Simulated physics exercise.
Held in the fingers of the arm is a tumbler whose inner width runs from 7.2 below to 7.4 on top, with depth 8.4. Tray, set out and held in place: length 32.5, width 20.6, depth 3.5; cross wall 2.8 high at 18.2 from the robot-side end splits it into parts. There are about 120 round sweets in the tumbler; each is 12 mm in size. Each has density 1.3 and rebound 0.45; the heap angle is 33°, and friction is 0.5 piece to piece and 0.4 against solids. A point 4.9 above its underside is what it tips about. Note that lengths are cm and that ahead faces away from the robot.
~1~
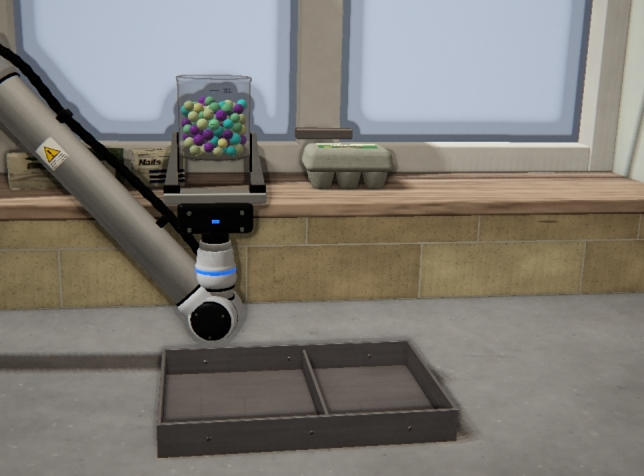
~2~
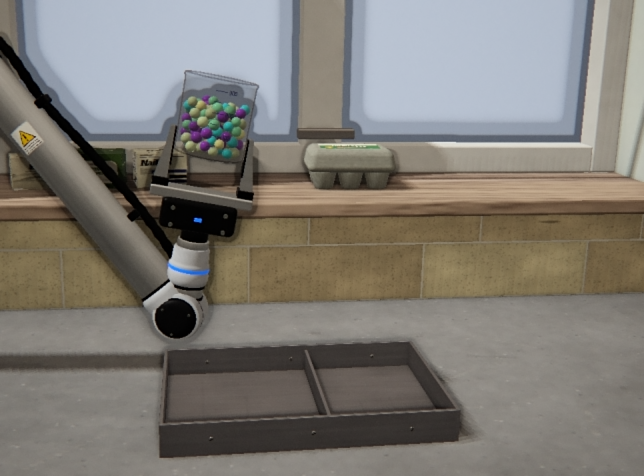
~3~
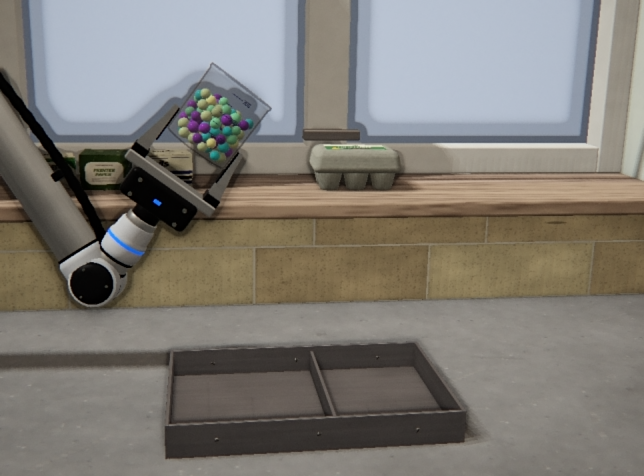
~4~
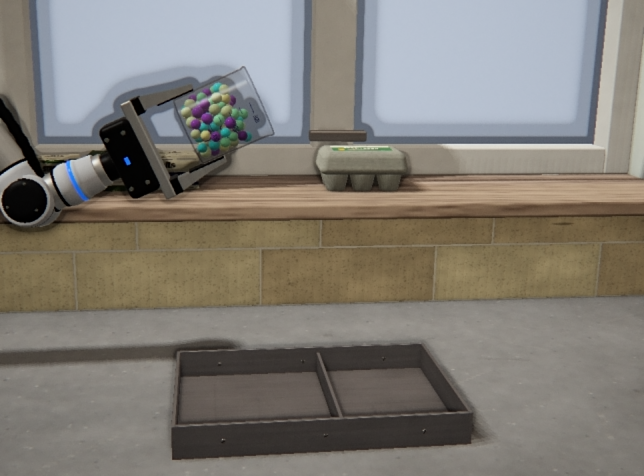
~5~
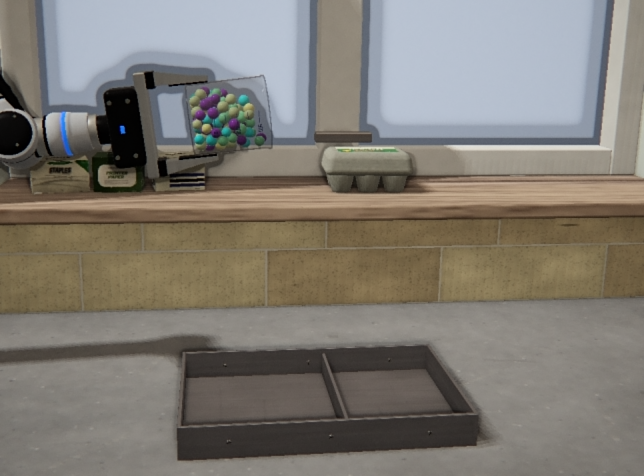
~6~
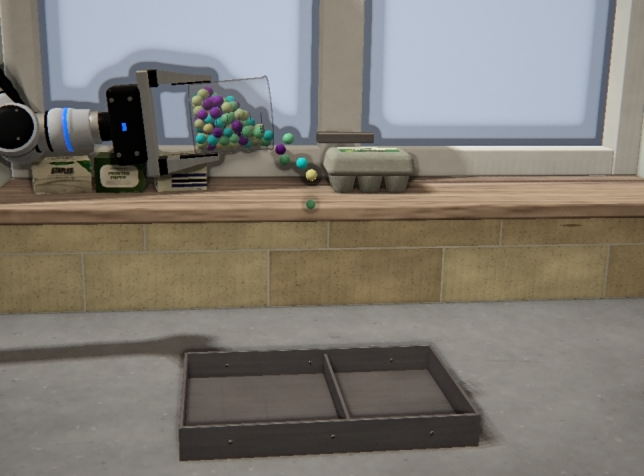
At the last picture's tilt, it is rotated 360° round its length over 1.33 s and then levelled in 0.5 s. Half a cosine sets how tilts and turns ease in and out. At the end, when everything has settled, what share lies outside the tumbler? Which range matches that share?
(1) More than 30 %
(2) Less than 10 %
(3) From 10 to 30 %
1.
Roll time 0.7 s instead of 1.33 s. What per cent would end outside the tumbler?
Expected share: Some 35 %.
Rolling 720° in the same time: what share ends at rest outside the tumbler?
Then about 55 per cent.
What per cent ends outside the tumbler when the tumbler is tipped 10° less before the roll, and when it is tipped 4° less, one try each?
Around 20 percent on the first try, 30 percent on the second.
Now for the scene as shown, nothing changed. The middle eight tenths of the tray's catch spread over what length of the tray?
22 cm.
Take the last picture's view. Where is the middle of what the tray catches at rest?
In the last view, around (318, 402).
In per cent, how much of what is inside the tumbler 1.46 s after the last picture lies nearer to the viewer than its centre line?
It's close to 40 percent.
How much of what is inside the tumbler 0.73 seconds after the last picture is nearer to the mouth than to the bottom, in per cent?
Roughly 40 per cent.
Then, 0.73 s after the last picture, tipped 85°, highest piece 38 above the table; 95 in the tumbler, 10 in the robot-side part, 5 in the far-side part, 13 in flight or on a rim.
Then, 1.46 s after the last picture, tipped 71°, highest piece 36 above the table; 68 in the tumbler, 38 in the robot-side part, 12 in the far-side part, 5 in flight or on a rim.
Then, 2.03 s after the last picture, upright, highest piece 37 above the table; 68 in the tumbler, 40 in the robot-side part, 15 in the far-side part.
Then, 2.73 s after the last picture, upright, highest piece 37 above the table; 68 in the tumbler, 40 in the robot-side part, 15 in the far-side part.
Final count, 68 in the tumbler, 40 in the robot-side part, 15 in the far-side part. That is 45 % outside the tumbler.
